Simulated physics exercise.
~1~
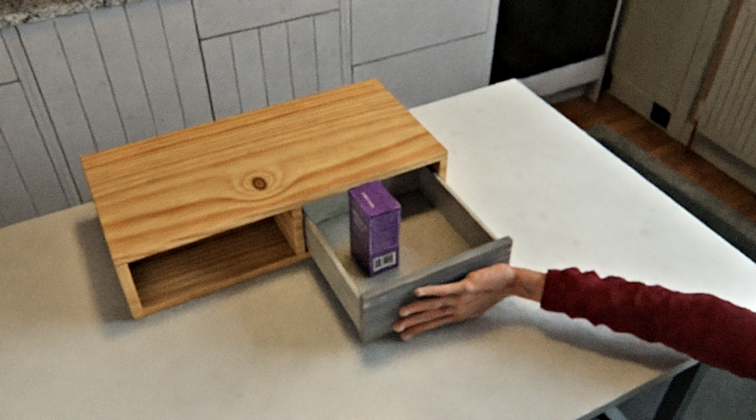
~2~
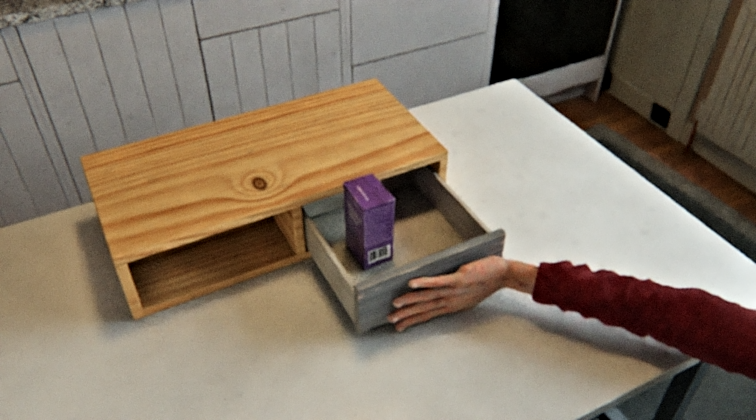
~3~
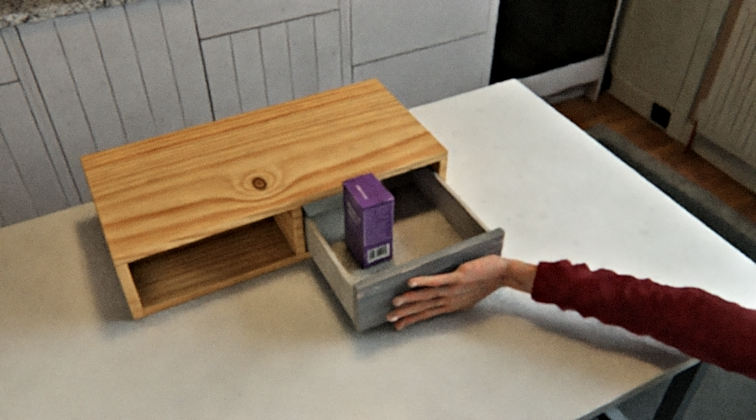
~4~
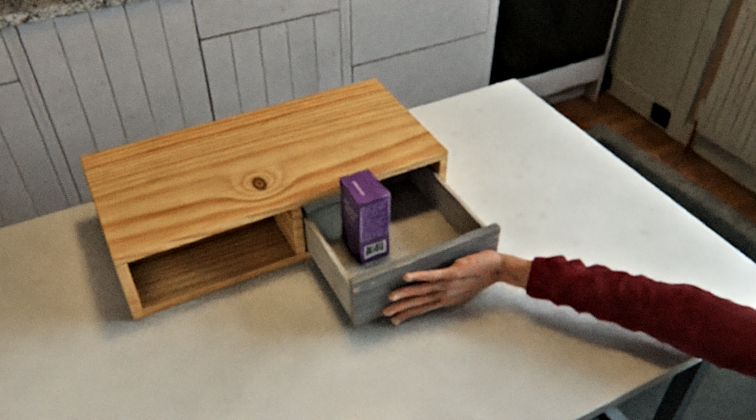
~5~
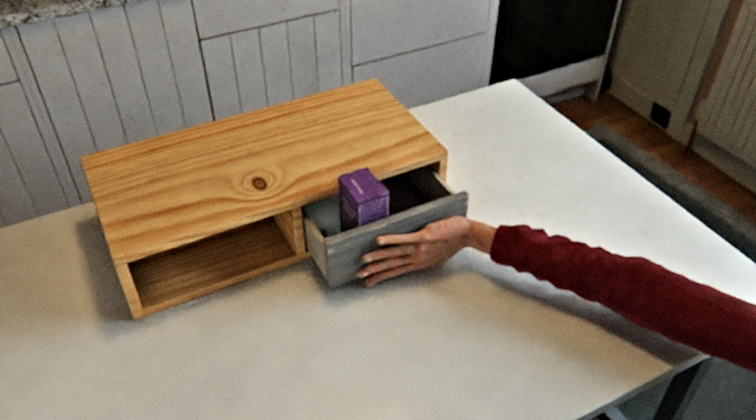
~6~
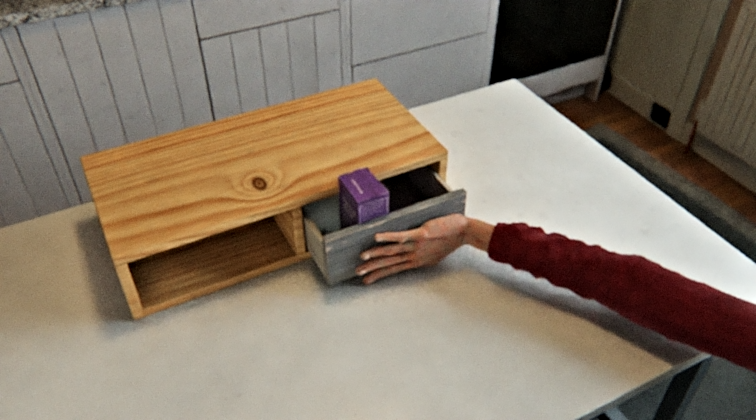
On a white table in a kitchen, a hand in a dark red sleeve pushes the gray drawer of a wooden chest inward in stages, carrying an upright purple carton with it, and the drawer ends still partly open with the hand on its front.
